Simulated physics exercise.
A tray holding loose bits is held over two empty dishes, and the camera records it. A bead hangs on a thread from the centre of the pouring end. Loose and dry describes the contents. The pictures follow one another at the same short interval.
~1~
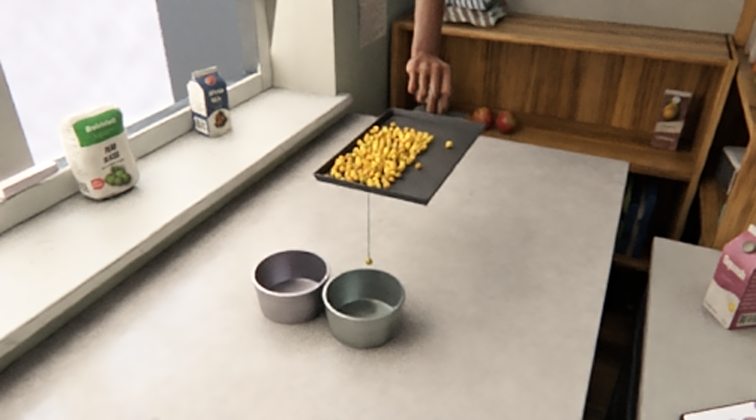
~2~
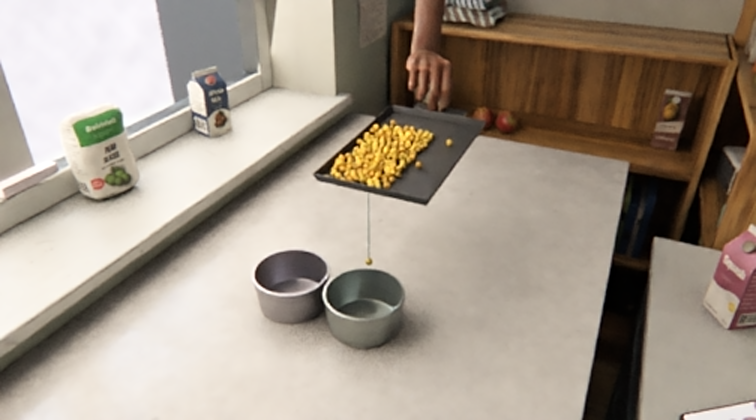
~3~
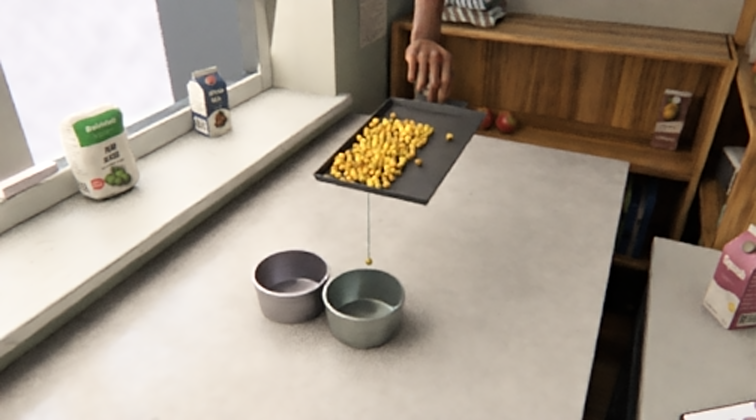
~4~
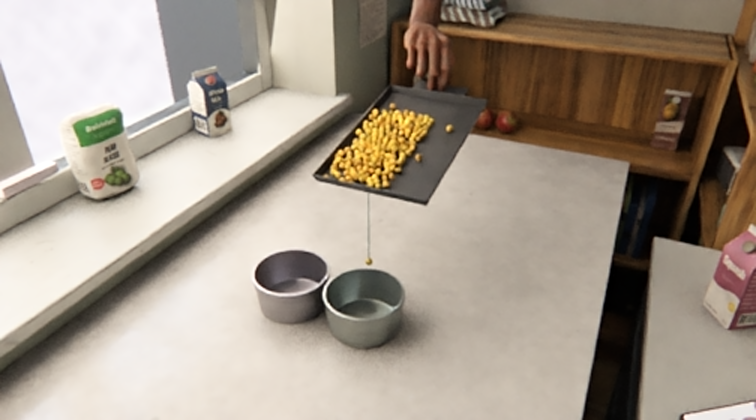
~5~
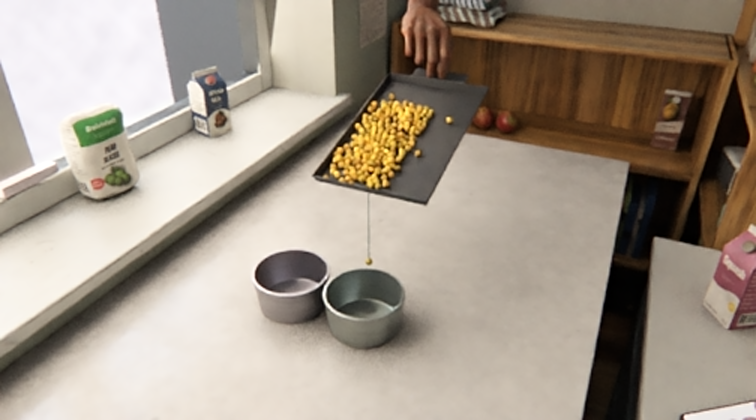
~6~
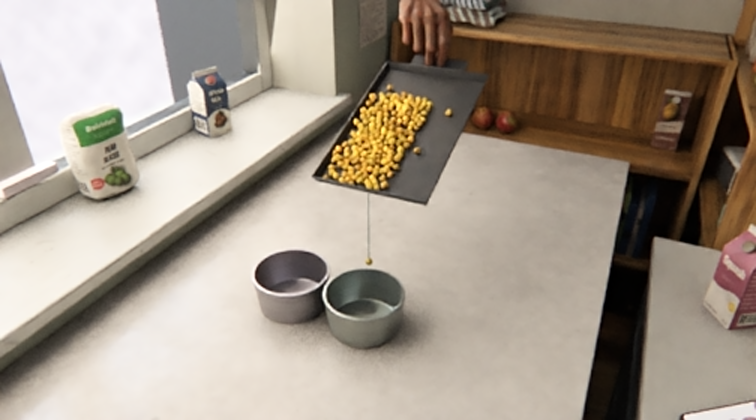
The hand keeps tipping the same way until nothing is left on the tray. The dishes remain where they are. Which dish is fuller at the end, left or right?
Oh, the winner here is the right dish, by the look of it.
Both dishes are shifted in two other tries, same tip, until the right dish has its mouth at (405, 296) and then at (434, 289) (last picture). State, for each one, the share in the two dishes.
Roughly 90% on the first try and 40% on the second.
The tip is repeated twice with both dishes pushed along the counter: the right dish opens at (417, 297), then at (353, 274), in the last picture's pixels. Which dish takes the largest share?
Try 1: The dish at left. Try 2: The dish at right.
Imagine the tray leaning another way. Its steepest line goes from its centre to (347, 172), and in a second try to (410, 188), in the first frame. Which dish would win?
For the first heading it's the dish at left, and for the second it's the dish at right.
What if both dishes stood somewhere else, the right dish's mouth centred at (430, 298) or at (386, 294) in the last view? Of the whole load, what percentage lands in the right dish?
Roughly 20 per cent, then roughly 60 per cent.
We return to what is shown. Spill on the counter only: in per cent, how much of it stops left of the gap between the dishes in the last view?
That would be roughly 30 per cent.
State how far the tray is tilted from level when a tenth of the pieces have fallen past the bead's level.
Close to 70° of tilt at that moment.
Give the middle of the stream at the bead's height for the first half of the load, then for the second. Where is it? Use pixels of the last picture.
Early-half point (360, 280); late-half point (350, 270).
Just after the last frame, tray tipped steeply; the larger part on the tray; just a few in the right dish; just a few in the left dish; about a tenth in the air.
A moment on, tray tipped past a quarter turn; just a few on the tray; roughly half in the right dish; roughly a quarter in the left dish; about a tenth outside both; roughly a quarter in the air.
Further on, tray tipped past a quarter turn; roughly two thirds in the right dish; roughly a quarter in the left dish; about a tenth outside both.
When it is over, tray tipped past a quarter turn; roughly two thirds in the right dish; roughly a quarter in the left dish; about a tenth outside both.
